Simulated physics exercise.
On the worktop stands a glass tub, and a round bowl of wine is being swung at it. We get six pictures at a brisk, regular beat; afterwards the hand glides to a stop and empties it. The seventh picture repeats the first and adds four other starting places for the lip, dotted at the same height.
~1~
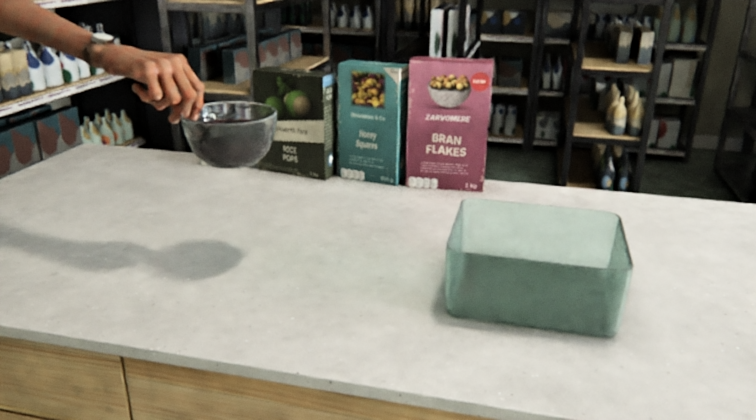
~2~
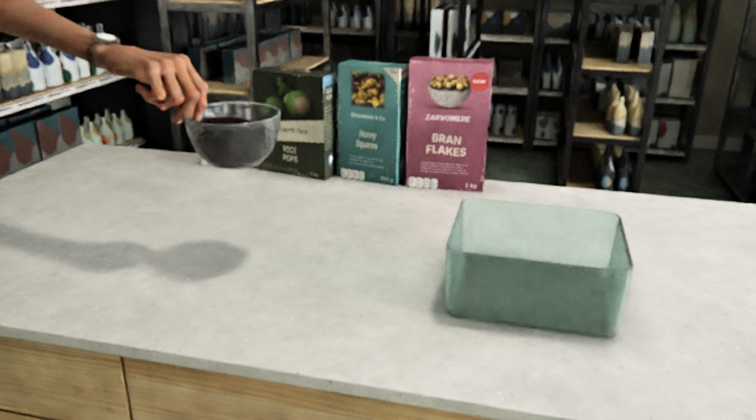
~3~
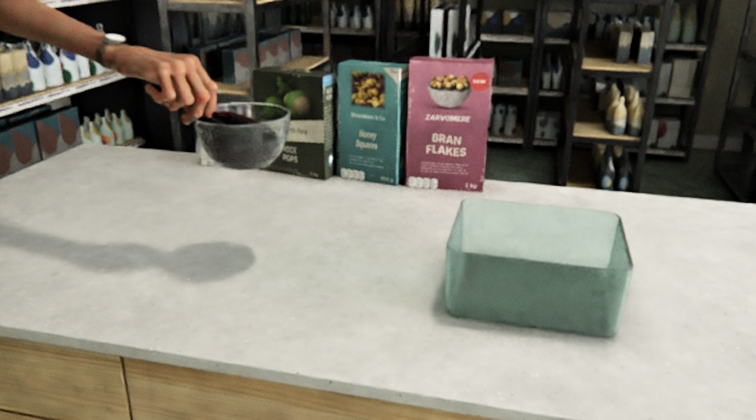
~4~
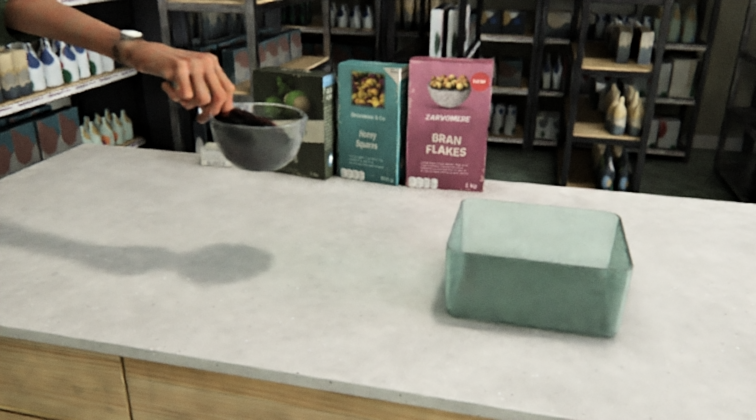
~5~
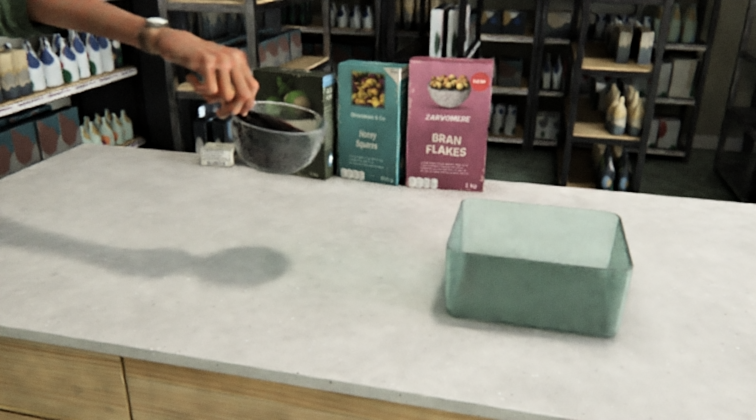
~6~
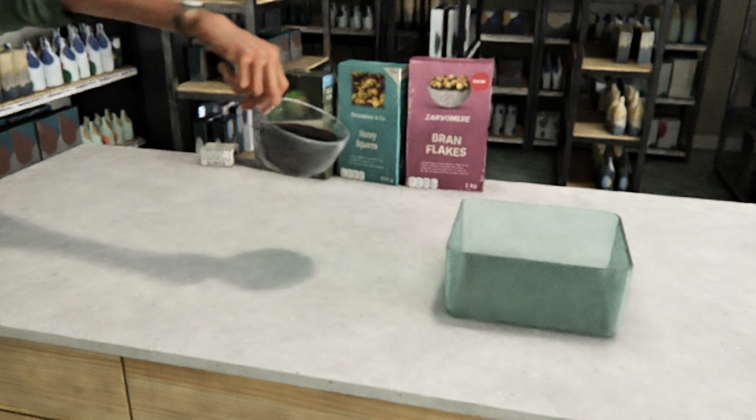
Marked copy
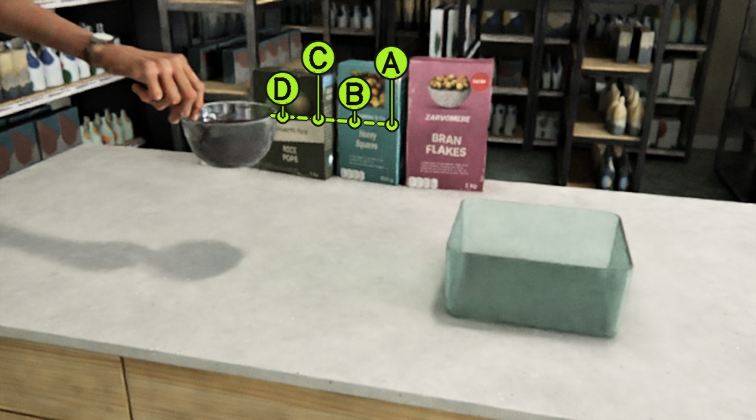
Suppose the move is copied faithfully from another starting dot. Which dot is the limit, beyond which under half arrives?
Take C.
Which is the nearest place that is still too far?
That would be D.
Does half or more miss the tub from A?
No.
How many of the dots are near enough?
Three.
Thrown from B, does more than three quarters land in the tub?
Yes, clearly.
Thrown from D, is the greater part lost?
Yes, that goes wrong.
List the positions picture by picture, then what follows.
Upright, lip at (271, 115); tub from (445, 312) to (618, 336); nothing has left yet, in the first frame.
Upright, lip at (275, 115); nothing has left yet, in the second frame.
Upright, lip at (285, 116); nothing has left yet, in the third frame.
Tipped about 2°, lip at (301, 119); nothing has left yet, in the fourth frame.
Tipped about 10°, lip at (323, 127); nothing has left yet, in the fifth frame.
Tipped about 21°, lip at (345, 138); nothing has left yet, in the sixth frame.
In lime, A at (391, 124); B at (354, 121); C at (318, 119); D at (282, 116).
With A, about 93 % lands in the tub, 5 % falls short.
With B, about 86 % lands in the tub, 3 % falls short and 10 % goes beside or beyond.
With C, about 67 % lands in the tub, 28 % falls short and 5 % goes beside or beyond.
With D, about 28 % lands in the tub, 67 % falls short and 5 % goes beside or beyond.
